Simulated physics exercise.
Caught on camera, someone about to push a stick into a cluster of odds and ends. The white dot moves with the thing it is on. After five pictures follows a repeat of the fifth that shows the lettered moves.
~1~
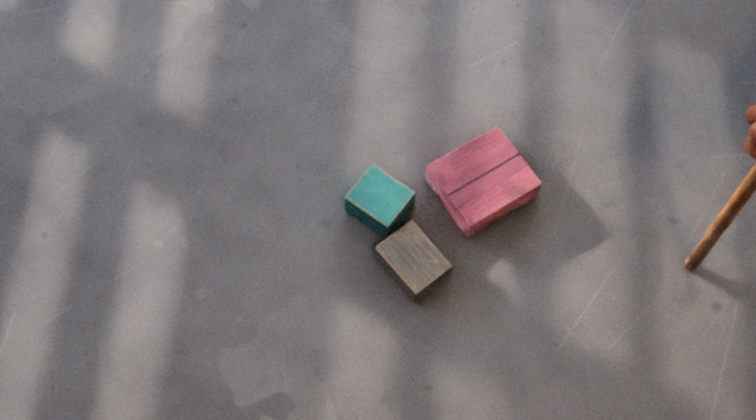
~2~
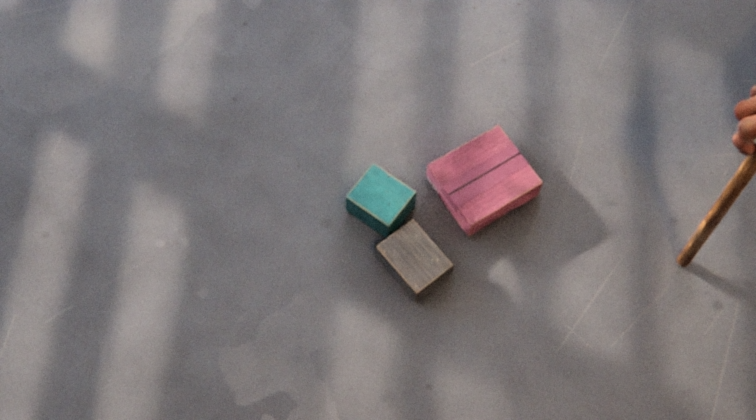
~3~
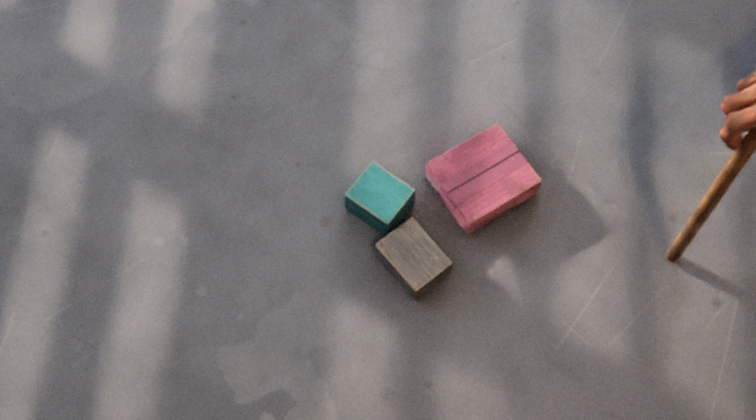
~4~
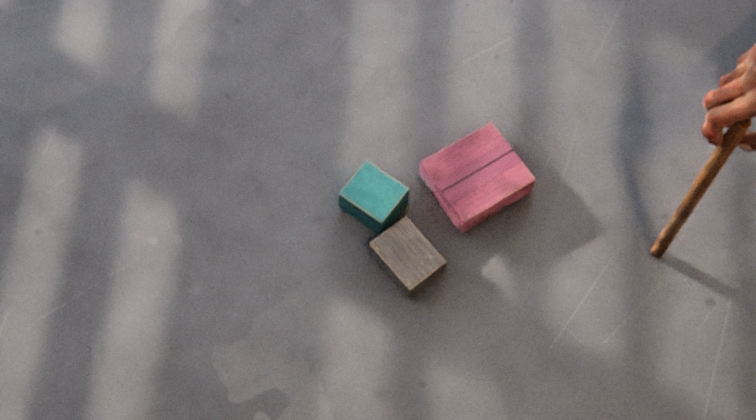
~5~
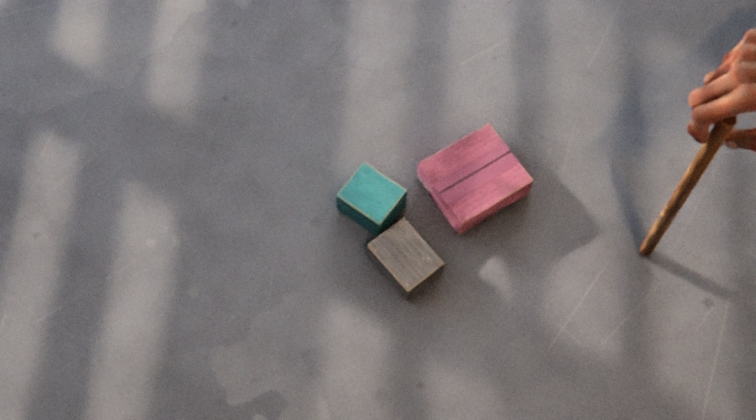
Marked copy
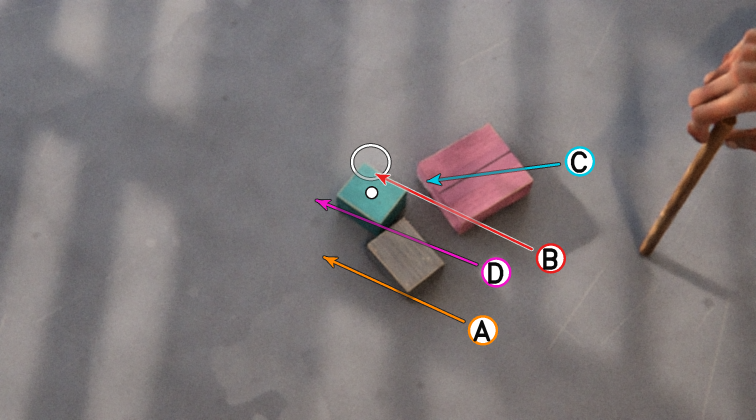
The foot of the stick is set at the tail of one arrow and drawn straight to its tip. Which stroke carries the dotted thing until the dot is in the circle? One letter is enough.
Only A gets it there.
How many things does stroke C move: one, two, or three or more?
In all, three or more.
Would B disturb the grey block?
No.
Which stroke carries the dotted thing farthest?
C.
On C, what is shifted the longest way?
The pink box goes farthest.
On the marked copy, A from (464, 322) to (324, 257); B from (532, 249) to (376, 174); C from (559, 164) to (428, 181); D from (477, 265) to (317, 200); the ring at (371, 162); the white dot at (372, 193).
Taking A. A third of the way, foot of the stick (412, 298); turquoise block (372, 200).
Two thirds of the way, foot of the stick (361, 275); turquoise block (368, 171); grey block (384, 238).
When it is over, foot of the stick (324, 258); turquoise block (368, 170); grey block (383, 237); the dot on the turquoise block is in the ring.
As for the rest, B leaves the dotted thing at (372, 200); C leaves the dotted thing at (325, 240); D leaves the dotted thing at (338, 168).
